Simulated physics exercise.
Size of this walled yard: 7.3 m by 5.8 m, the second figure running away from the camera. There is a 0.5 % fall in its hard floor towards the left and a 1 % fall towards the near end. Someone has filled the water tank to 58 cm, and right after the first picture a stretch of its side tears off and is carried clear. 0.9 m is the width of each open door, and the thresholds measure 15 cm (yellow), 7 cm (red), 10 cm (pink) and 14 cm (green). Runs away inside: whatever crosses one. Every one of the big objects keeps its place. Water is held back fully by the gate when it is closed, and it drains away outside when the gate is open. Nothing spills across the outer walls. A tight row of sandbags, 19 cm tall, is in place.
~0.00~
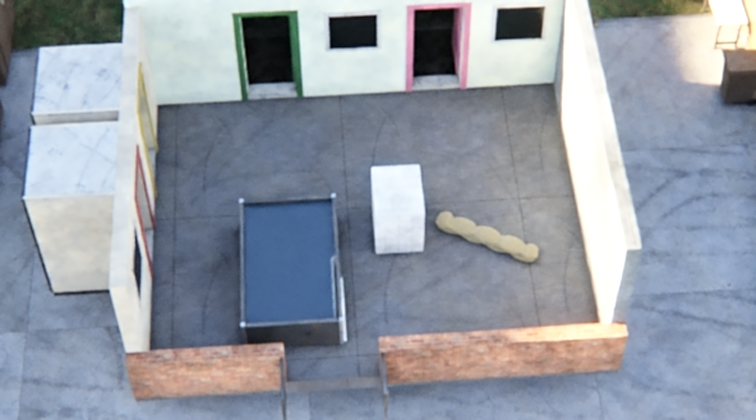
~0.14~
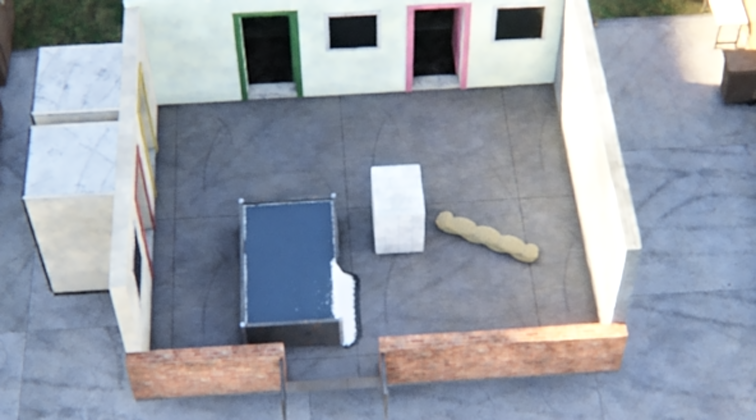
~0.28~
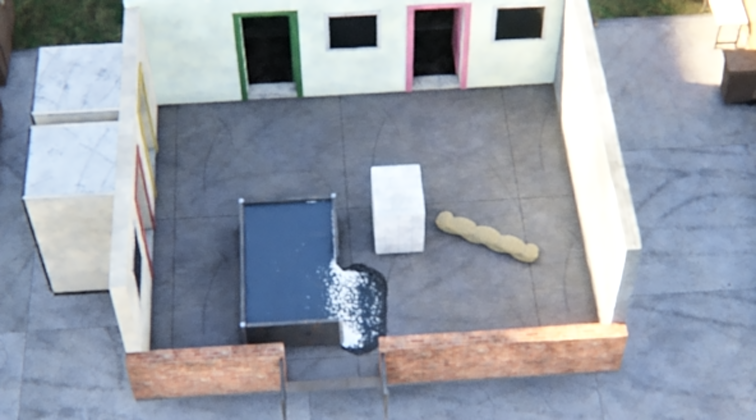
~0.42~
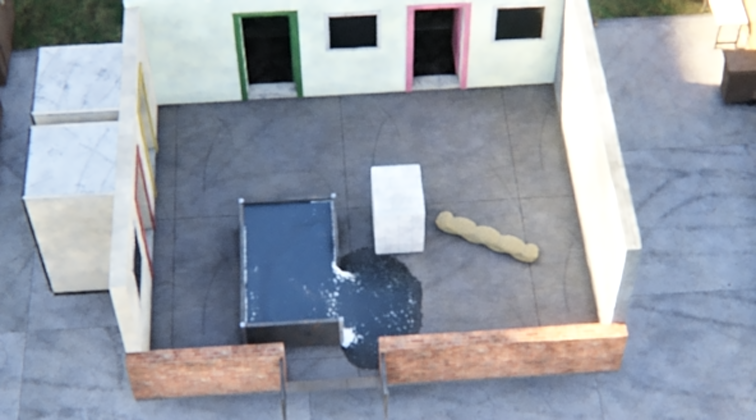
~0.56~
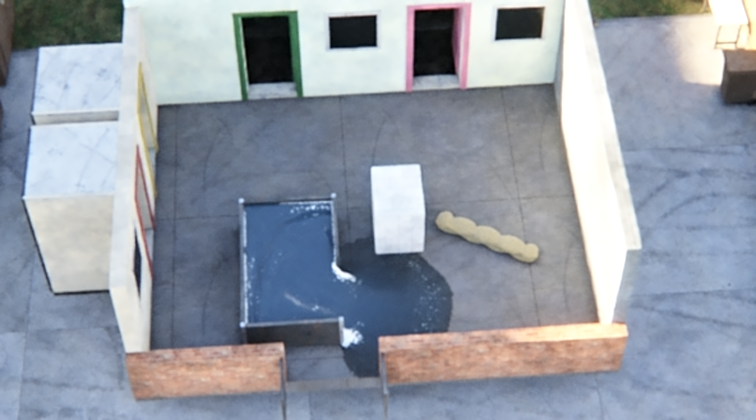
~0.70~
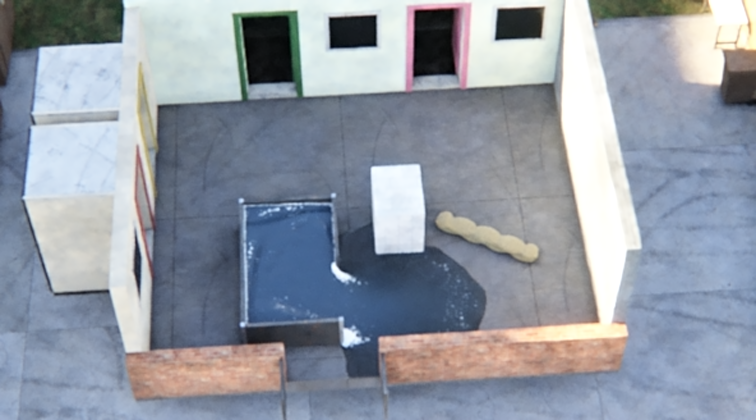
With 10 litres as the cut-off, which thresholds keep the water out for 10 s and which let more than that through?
Over 10 s: The yellow door holds it off; the red door holds it off; the pink door holds it off; the green door holds it off.
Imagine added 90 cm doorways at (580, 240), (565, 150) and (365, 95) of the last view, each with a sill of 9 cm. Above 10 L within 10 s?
First doorway gets there, second falls short, third falls short.
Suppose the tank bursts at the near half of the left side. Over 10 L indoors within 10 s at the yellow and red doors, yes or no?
So yellow ends up short of it and red ends up past the limit.
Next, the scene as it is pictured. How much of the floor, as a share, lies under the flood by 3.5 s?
Close to 30 in a hundred.
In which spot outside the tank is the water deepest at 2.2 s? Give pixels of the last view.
Position: About (589, 312).
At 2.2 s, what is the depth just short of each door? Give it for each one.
Centimetres: Yellow 0 / red 0 / pink 0 / green 0.
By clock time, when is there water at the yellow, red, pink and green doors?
Arrival: Yellow 9.0 s, red not within the 10 s, pink 4.5 s, green 6.5 s.
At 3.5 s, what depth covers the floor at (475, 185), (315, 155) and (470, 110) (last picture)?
Close to 0, 0 and 0 centimetres.
After 1.4 s water covers 20 % of the floor and is deepest (32 cm) near (349, 327); yellow door not reached, red door not reached, pink door not reached, green door not reached.
After 2.2 s water covers 20 % of the floor and is deepest (44 cm) near (589, 312); yellow door not reached, red door not reached, pink door not reached, green door not reached.
After 3.5 s water covers 30 % of the floor and is deepest (29 cm) near (527, 335); yellow door not reached, red door not reached, pink door not reached, green door not reached.
After 6.0 s water covers 50 % of the floor and is deepest (17 cm) near (406, 342); yellow door not reached, red door not reached, pink door 8 cm at the sill, 0 L in, green door not reached.
After 10.0 s water covers 85 % of the floor and is deepest (11 cm) near (552, 352); yellow door 6 cm at the sill, 0 L in, red door not reached, pink door 4 cm at the sill, 0 L in, green door 2 cm at the sill, 0 L in.
